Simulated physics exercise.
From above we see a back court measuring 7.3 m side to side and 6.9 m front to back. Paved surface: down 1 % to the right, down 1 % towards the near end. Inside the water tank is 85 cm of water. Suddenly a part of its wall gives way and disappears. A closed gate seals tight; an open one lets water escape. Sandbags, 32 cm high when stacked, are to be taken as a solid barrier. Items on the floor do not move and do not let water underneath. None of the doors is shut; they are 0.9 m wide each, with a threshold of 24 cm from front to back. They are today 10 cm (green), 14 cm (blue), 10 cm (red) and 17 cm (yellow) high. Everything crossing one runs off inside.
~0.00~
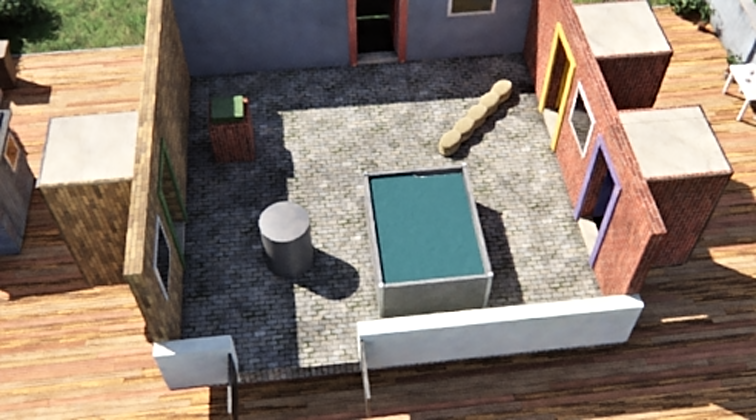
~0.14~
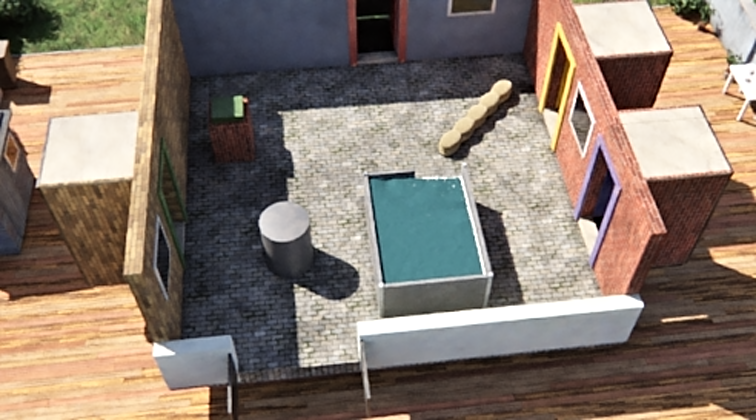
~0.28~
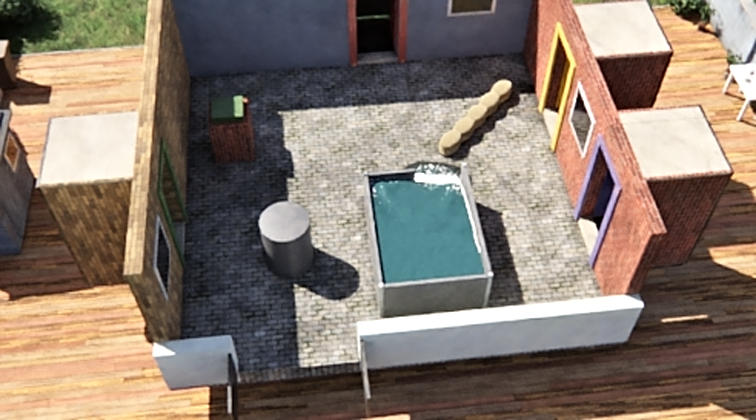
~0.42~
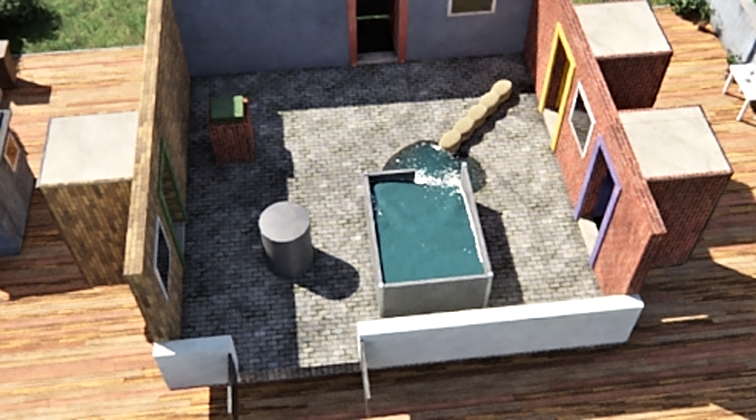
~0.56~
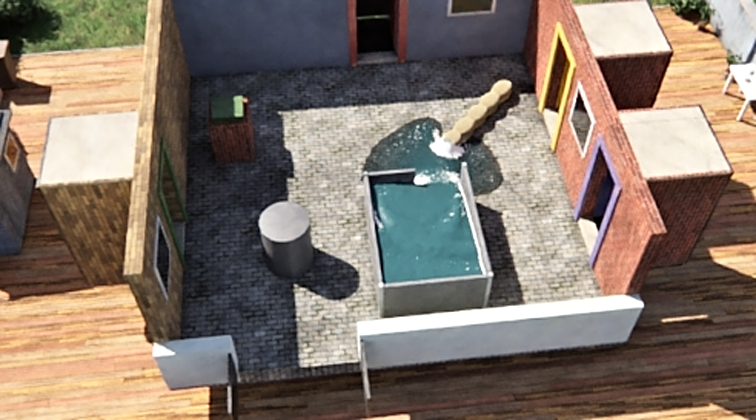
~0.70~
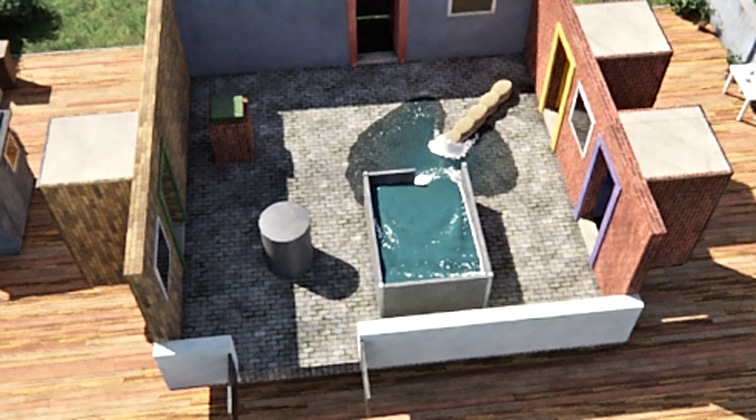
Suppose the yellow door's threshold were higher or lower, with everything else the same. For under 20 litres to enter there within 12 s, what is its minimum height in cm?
Its minimum height would be about 26 cm.
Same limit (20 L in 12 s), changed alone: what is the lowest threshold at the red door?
Roughly 22 cm at the red door.
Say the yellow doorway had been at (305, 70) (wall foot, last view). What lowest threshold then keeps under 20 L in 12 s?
Roughly 14.0 cm.
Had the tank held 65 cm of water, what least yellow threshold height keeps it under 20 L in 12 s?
19 cm.
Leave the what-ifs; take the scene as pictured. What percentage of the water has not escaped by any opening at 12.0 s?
Roughly 86 %.
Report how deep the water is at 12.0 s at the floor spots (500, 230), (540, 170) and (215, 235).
Close to 1, 5 and 4 cm, one after the other.
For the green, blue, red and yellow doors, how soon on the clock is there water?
Reading them off: Green 5.0 s, then blue 3.6 s, then red 1.2 s, then yellow 1.2 s.
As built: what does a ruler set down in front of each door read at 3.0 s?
In cm: Green 0, blue 0, red 22, yellow 23.
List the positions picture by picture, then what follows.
In the first frame, still water, 85 cm deep, in the water tank at (425, 225); the yellow door at (556, 93) is dry.
In the second frame, the front is at a hidden place, 0.3 m from the gap on the far side; 0.2 m2 of floor is wet, 85 cm left at the back.
In the third frame, the gap is on the far side, the front 0.9 m out at (415, 167); the back of the water tank holds 85 cm.
In the fourth frame, water pours out on the far side and has run 1.5 m, to (423, 143); about 9 cm deep outside, 85 cm at the back.
In the fifth frame, the front is at (419, 122), 2.1 m from the gap on the far side; 3.6 m2 of floor is wet, 85 cm left at the back.
In the sixth frame, the gap is on the far side, the front 2.7 m out at (417, 101); the back of the water tank holds 80 cm; the yellow door at (556, 93), 3.0 m from the gap, is still 1.1 m from the nearest water.
After 1.4 s water covers 30 % of the floor, deepest (48 cm) near (443, 196); 16 cm at the yellow door, 0 litres in over its 17 cm threshold.
After 3.0 s water covers 40 % of the floor, deepest (32 cm) near (444, 160); 23 cm at the yellow door, 79 litres in over its 17 cm threshold.
After 12.0 s water covers 90 % of the floor, deepest (14 cm) near (449, 139); 9 cm at the yellow door, 101 litres in over its 17 cm threshold.
At the yellow door as built, the water arrived by 1.3 s and peaked near 28 cm at 1.8 s.
Run again over the same 12 s with other heights there, 35 litres in over 23.5 cm, 4 litres over 31.5 cm. The limit of 20 litres is kept from about 26 cm up.
